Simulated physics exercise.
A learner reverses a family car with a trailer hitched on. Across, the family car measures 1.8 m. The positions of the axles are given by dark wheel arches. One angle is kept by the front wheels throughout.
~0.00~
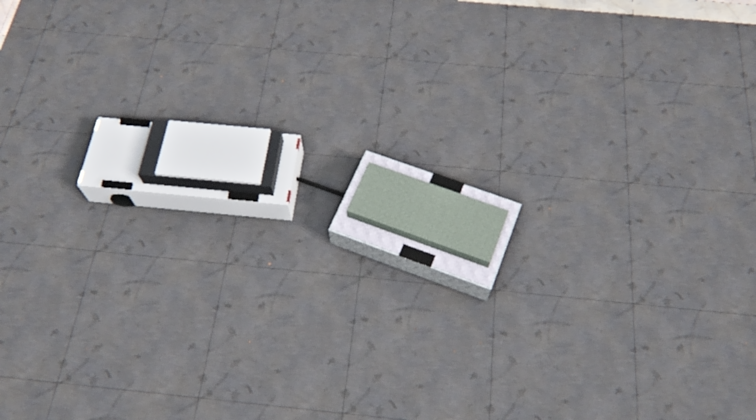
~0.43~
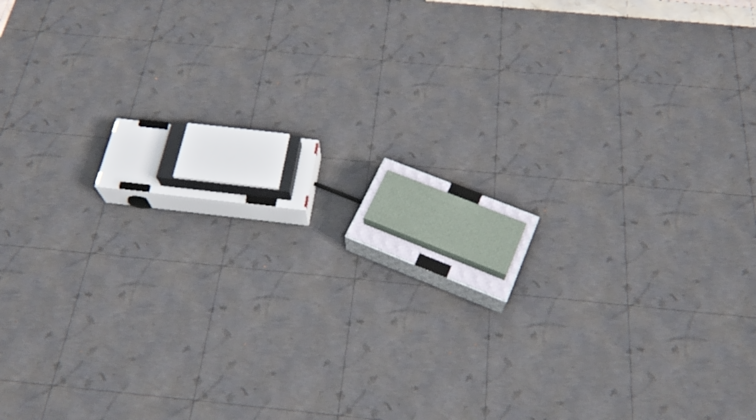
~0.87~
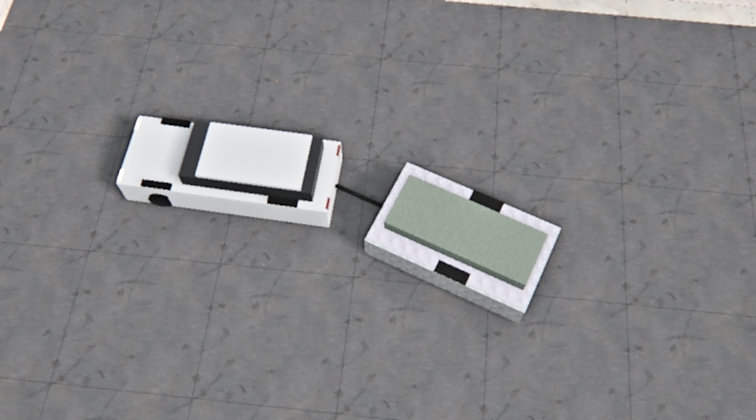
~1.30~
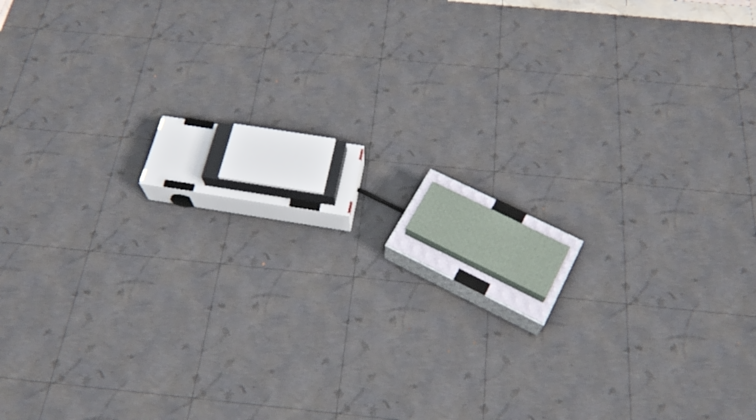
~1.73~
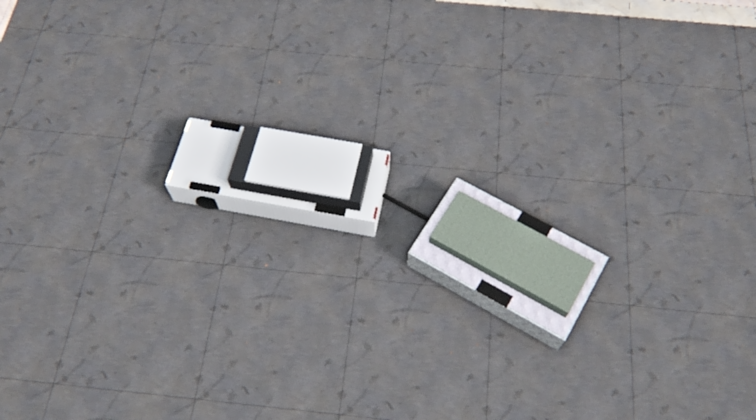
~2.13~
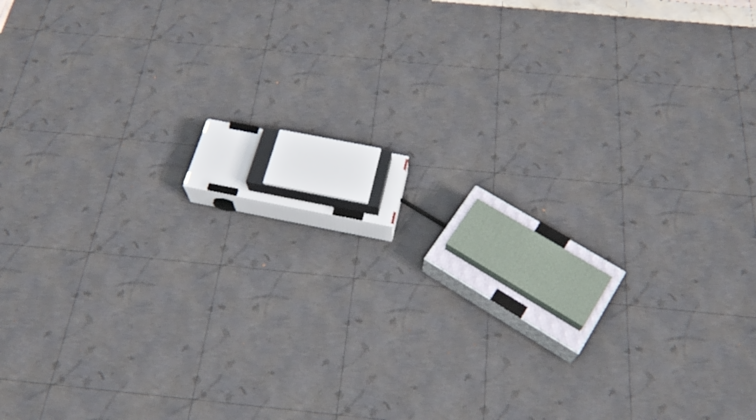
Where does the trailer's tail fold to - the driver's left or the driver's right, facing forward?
It finishes alongside the left flank.
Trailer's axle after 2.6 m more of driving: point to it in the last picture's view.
Estimated position: Close to (621, 340).
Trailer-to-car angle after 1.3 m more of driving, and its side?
Roughly 25 degrees, on the left of the car.
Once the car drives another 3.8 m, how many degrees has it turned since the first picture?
I'd put it at around 16 degrees.
By 3.2 s, the tail is 27° to the car's left, the car has turned 9° and the trailer's axle is at (579, 301) of the last picture.
By 4.3 s, the tail is 35° to the car's left, the car has turned 12° and the trailer's axle is at (621, 340) of the last picture.
By 5.3 s, the tail is 45° to the car's left, the car has turned 16° and the trailer's axle is at (653, 383) of the last picture.
By 6.4 s, the tail is 60° to the car's left, the car has turned 19° and the trailer's axle is out of the picture; it has jack-knifed.
